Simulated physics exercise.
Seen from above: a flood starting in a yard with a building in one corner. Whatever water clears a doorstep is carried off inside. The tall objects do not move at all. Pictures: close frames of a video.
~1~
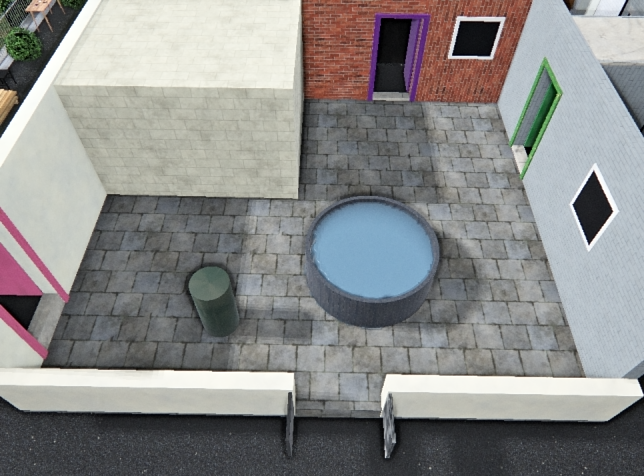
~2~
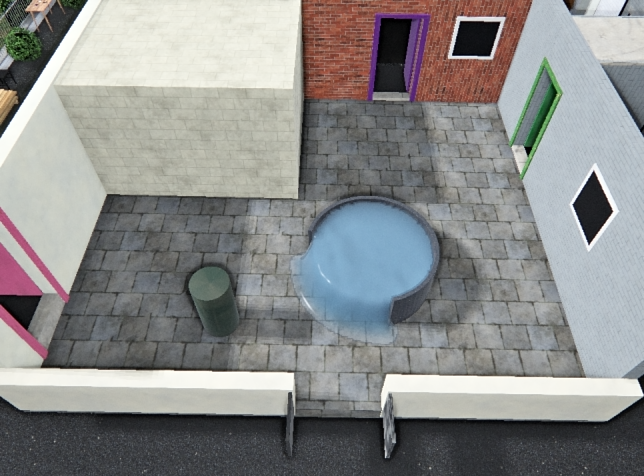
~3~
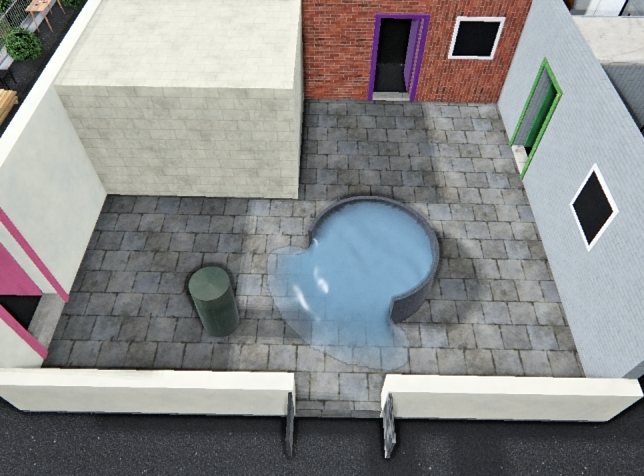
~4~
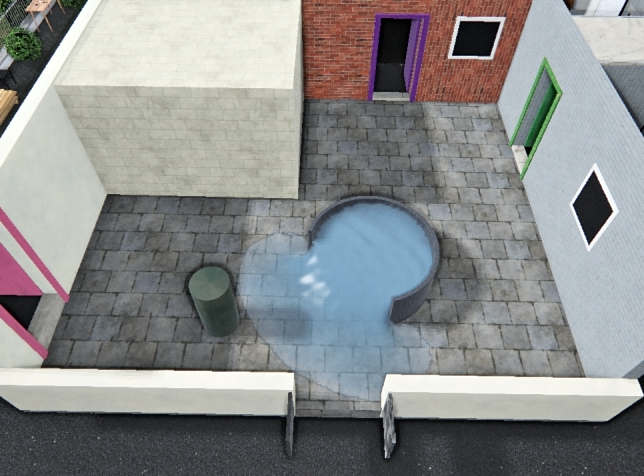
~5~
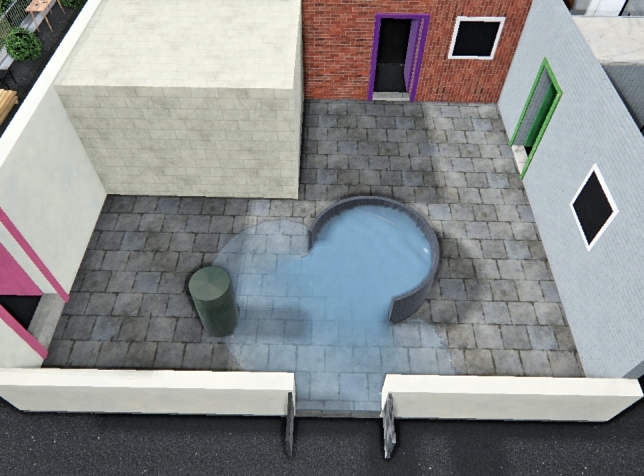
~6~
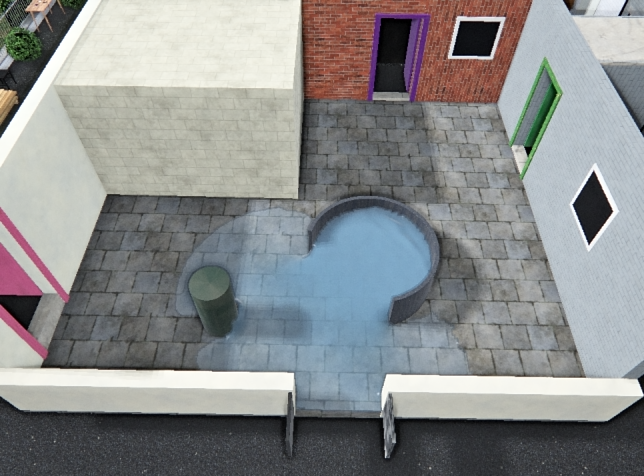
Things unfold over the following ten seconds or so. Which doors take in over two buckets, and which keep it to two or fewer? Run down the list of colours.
My prediction: The pink door sees two pails or less; the purple door sees two pails or less; the green door sees two pails or less.
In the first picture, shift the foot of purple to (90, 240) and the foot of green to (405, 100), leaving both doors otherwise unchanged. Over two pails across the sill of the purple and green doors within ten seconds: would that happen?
Lab note - purple door over limit, green door under limit.
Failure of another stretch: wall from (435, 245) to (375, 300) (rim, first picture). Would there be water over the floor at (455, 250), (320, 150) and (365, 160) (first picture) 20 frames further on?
First soaked, second unwetted, third unwetted.
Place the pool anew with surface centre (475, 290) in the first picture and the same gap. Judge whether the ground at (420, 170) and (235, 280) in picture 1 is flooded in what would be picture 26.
Bone-dry, soaked.
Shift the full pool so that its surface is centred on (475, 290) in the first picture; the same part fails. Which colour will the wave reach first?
My pick is the pink-painted one.
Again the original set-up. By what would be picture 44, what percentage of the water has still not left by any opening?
My figure is close to 68 percent.
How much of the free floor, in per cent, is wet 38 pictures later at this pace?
I'd say 55 per cent.
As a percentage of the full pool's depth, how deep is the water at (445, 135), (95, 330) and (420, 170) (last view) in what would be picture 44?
Going in order, roughly 0, 10 and 0 %.
A moment on, water covers 35 % of the floor; the pink door wet at the sill, nothing in, the purple door not reached, the green door not reached.
Next, water covers 40 % of the floor; the pink door wet at the sill, nothing in, the purple door not reached, the green door not reached.
Then, water covers 40 % of the floor; the pink door wet at the sill, nothing in, the purple door not reached, the green door not reached.
Later, water covers 55 % of the floor; the pink door wet at the sill, nothing in, the purple door not reached, the green door not reached.
In the end, water covers 75 % of the floor; the pink door wet at the sill, nothing in, the purple door not reached, the green door wet at the sill, nothing in.
